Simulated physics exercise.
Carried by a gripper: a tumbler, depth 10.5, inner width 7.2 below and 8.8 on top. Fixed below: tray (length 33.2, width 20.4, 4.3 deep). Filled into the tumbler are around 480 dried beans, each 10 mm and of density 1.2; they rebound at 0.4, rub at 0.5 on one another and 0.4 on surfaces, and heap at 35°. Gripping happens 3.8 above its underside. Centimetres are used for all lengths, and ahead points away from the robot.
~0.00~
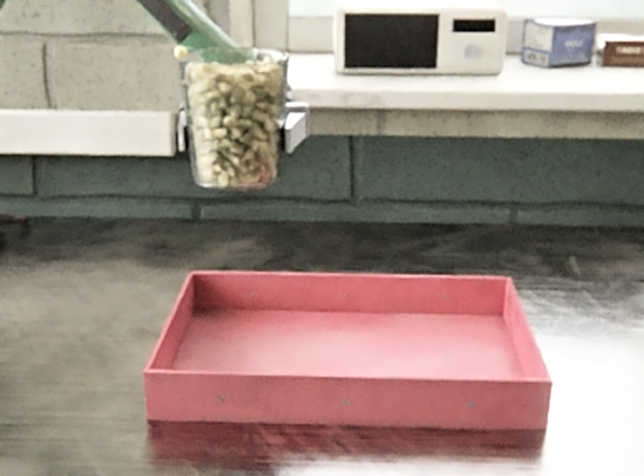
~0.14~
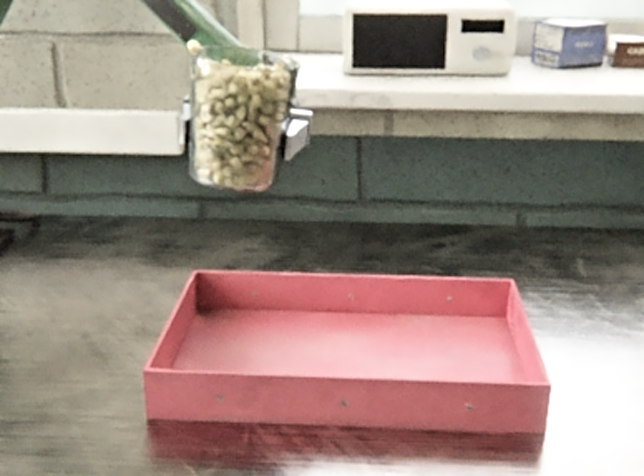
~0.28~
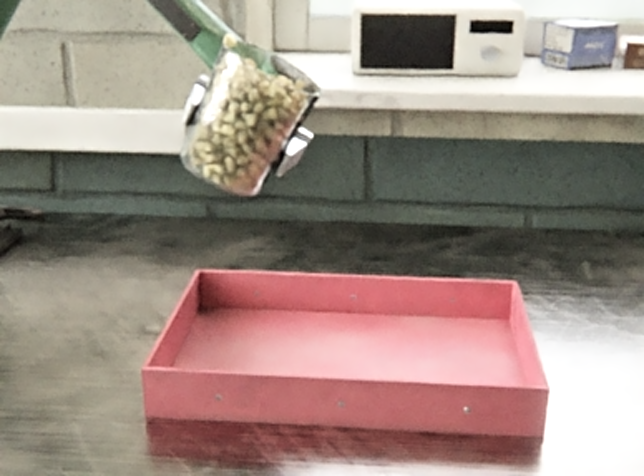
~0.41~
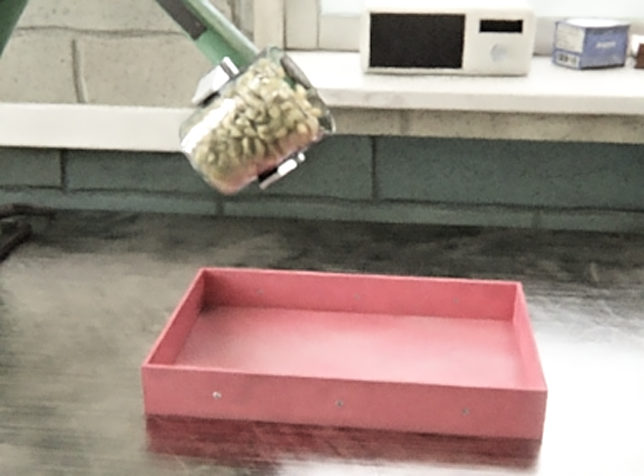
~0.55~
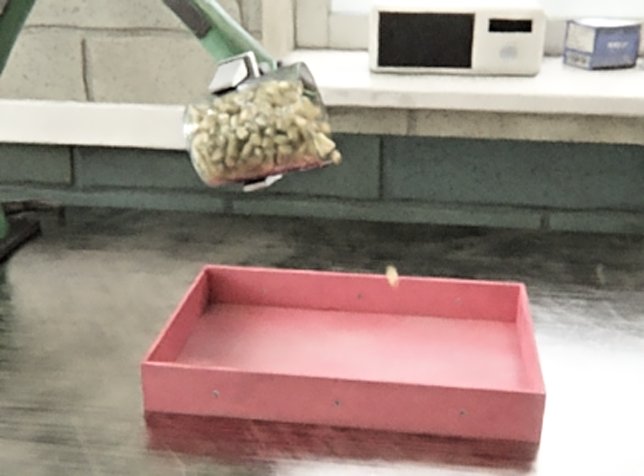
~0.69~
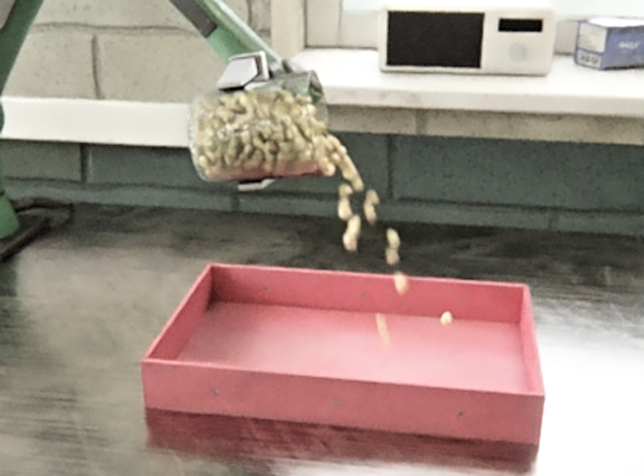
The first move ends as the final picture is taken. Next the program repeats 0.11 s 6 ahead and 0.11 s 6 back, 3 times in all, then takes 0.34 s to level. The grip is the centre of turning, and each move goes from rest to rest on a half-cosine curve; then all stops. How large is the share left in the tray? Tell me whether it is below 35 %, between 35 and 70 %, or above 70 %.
That share comes out above 70 %.
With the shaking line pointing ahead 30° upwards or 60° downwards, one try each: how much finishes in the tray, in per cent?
First try some 85 %, second try some 45 %.
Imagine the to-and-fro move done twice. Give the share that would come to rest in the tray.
I'd expect something close to 75 per cent.
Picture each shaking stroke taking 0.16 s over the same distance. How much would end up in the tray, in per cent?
That gives about 80 percent.
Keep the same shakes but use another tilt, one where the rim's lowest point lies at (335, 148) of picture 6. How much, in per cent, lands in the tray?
My estimate is some 60 per cent.
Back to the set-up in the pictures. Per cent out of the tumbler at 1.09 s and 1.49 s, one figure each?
Roughly 80, then 95.
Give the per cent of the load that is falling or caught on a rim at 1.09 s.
My guess is some 5 in a hundred.
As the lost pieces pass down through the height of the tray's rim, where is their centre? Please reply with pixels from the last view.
Near (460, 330).
By 1.09 s, tilted 80° forward, highest piece 22 above the table; 315 in the tray, 100 in the tumbler, 45 on the table or floor, 23 in flight or on a rim.
By 1.49 s, tilted 51° forward, highest piece 24 above the table; 394 in the tray, 57 on the table or floor, 27 in the tumbler, 5 in flight or on a rim.
By 1.89 s, level, highest piece 20 above the table; 400 in the tray, 57 on the table or floor, 26 in the tumbler.
By 2.94 s, level, highest piece 20 above the table; 400 in the tray, 57 on the table or floor, 26 in the tumbler.
Final count, 400 in the tray, 57 on the table or floor, 26 in the tumbler. That is 83 % in the tray.
